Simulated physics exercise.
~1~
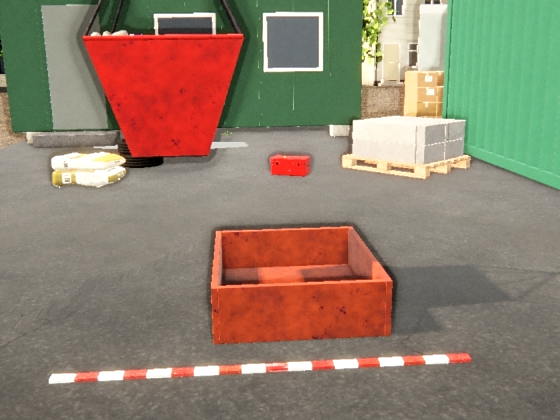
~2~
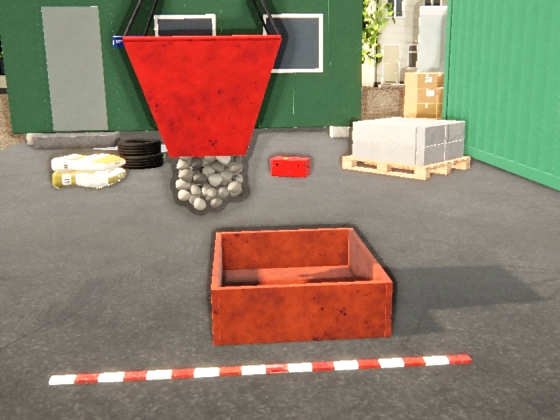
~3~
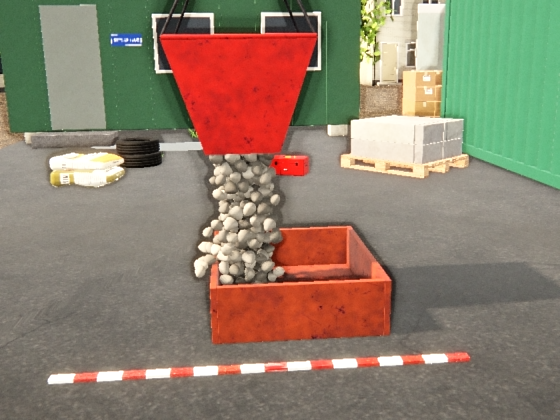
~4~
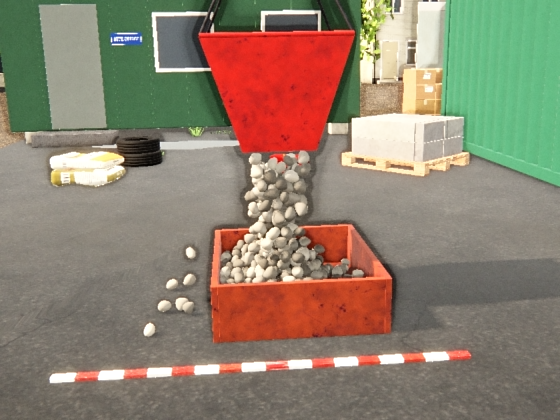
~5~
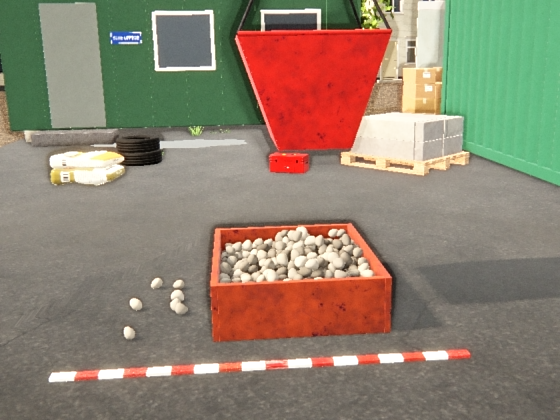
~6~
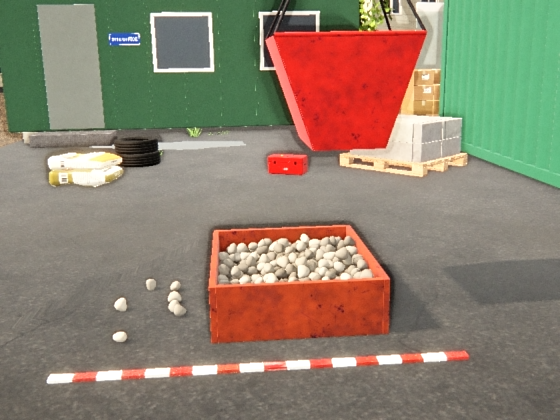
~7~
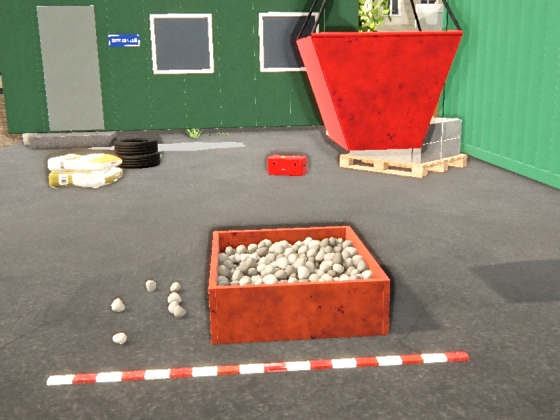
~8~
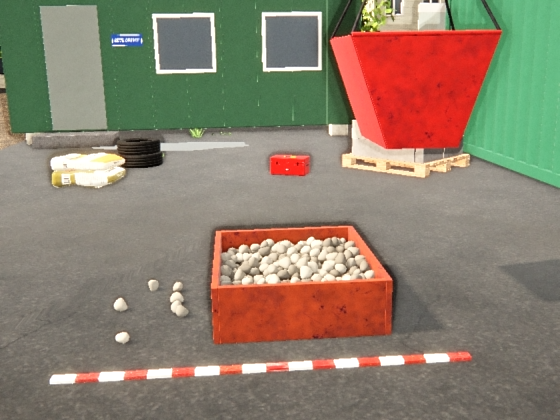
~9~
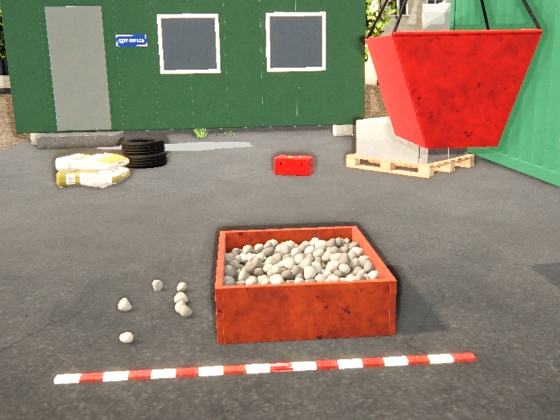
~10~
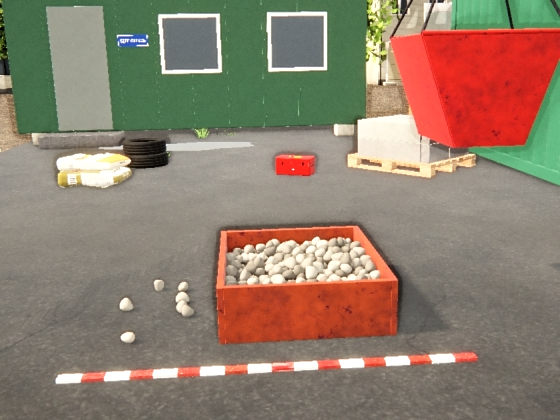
A red skip moving right drops grey stones into a bin, leaving a few spilled left.
